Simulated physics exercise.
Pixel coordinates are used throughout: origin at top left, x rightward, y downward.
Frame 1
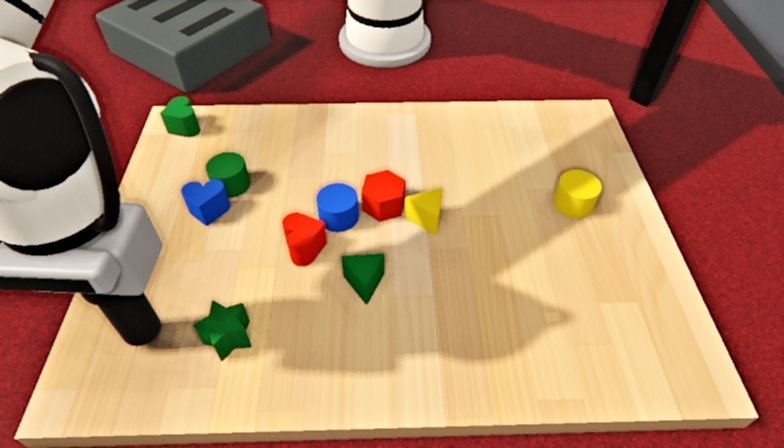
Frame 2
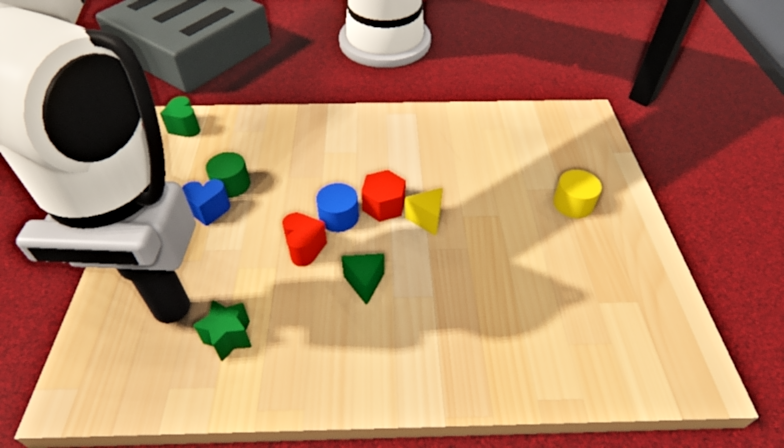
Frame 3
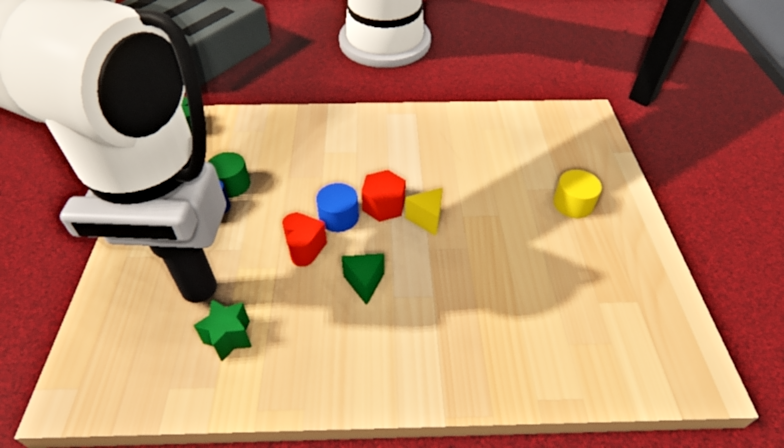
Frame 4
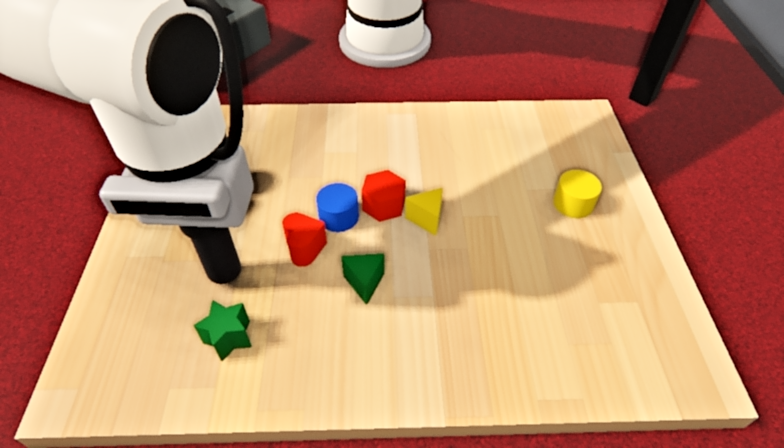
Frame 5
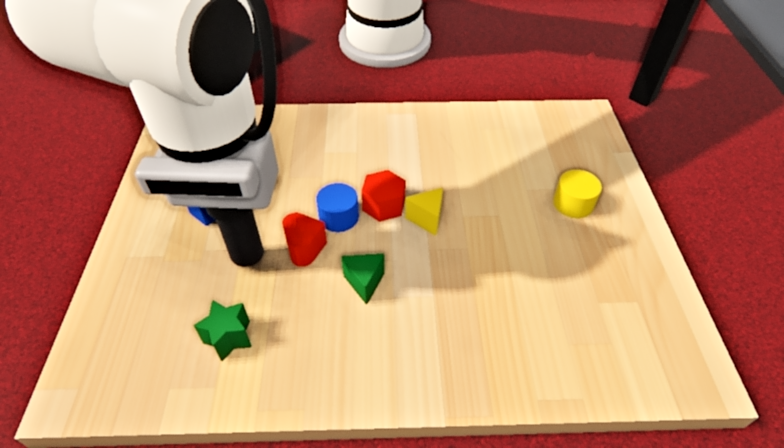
White robot arm with a black rod moving right and slightly upward over a wooden board, the coloured blocks staying still.
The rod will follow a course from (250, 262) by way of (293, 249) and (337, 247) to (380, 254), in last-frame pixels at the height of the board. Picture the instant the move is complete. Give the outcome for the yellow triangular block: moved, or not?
It ends up on the same spot.
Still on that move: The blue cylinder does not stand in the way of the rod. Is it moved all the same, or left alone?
It leaves its spot.
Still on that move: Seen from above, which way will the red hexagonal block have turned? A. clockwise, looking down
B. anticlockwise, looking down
It's A.
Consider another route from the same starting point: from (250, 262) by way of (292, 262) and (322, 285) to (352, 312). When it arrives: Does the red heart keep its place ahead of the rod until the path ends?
No, I don't think so.
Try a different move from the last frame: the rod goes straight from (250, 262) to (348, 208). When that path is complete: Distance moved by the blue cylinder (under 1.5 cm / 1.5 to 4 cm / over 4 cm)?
The blue cylinder moves over 4 cm.
What follows on the original path. One third of the way, rod (293, 243); red heart (322, 224).
Two thirds of the way, rod (338, 240); red heart (366, 219); blue cylinder (350, 188); red hexagonal block (390, 180), turned 25° clockwise.
At the end, rod (380, 247); red heart (400, 216), turned 30° anticlockwise; blue cylinder (350, 188); red hexagonal block (390, 180), turned 25° clockwise; yellow triangular block not moved.
